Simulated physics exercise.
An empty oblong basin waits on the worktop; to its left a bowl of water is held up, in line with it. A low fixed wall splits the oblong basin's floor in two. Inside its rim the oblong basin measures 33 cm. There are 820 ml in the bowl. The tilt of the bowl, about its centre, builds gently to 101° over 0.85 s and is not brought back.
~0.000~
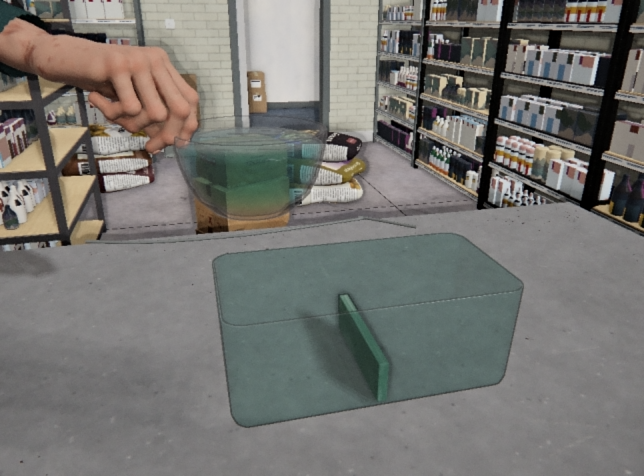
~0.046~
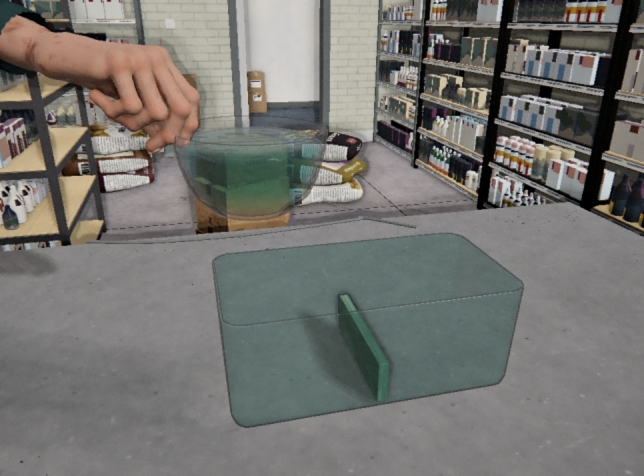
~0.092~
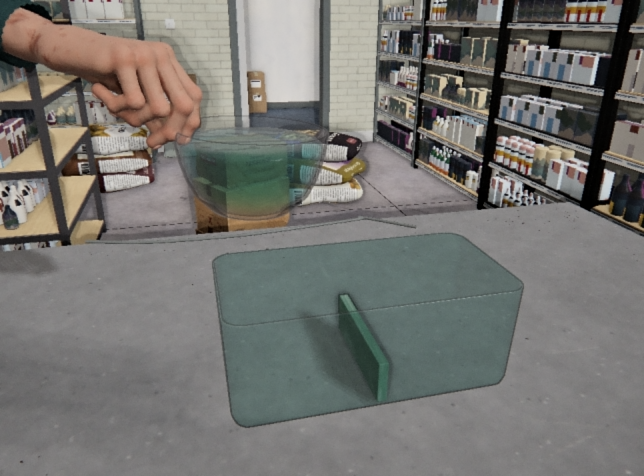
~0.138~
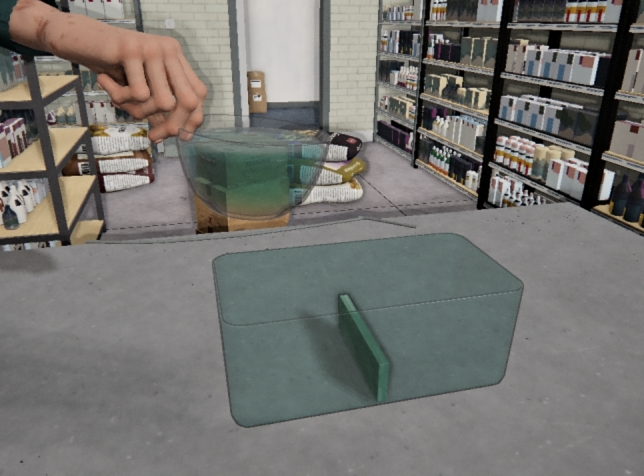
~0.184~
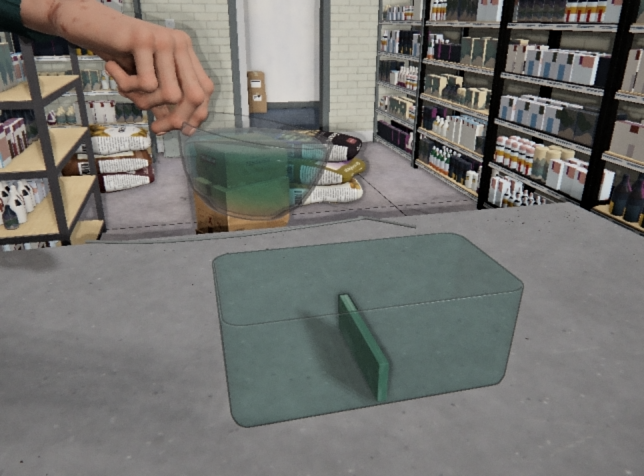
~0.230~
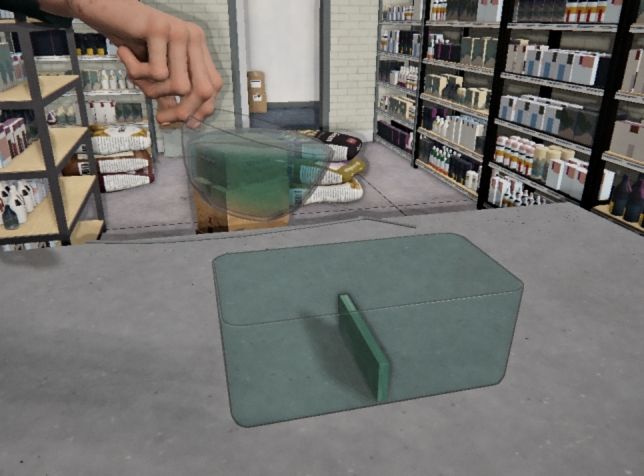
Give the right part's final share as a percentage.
About 69 per cent.
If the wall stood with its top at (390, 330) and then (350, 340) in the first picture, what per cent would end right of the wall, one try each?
First 30, then 75 per cent.
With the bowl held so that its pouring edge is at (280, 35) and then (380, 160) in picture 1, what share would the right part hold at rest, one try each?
First 50, then 95 per cent.
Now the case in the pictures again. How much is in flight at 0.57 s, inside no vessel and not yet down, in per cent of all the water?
Near 38 in a hundred.
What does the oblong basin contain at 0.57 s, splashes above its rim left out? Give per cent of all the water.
Some 22 per cent.
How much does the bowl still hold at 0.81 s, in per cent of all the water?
About 3 per cent.
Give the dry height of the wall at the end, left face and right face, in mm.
Left about 42 mm, right about 28 mm.
After 0.57 s the tilt is 76° and 40 per cent is still to pour, 2 is left of the wall and 20 right of it.
After 0.81 s the tilt is 100° and 3 per cent is still to pour, 21 is left of the wall and 69 right of it.
After 1.07 s the tilt is 101° and 0 per cent is still to pour, 30 is left of the wall and 69 right of it.
After 1.35 s the tilt is 101° and 0 per cent is still to pour, 30 is left of the wall and 69 right of it.
In the end 30 per cent lies left of the wall, 69 right of it and 0 outside.
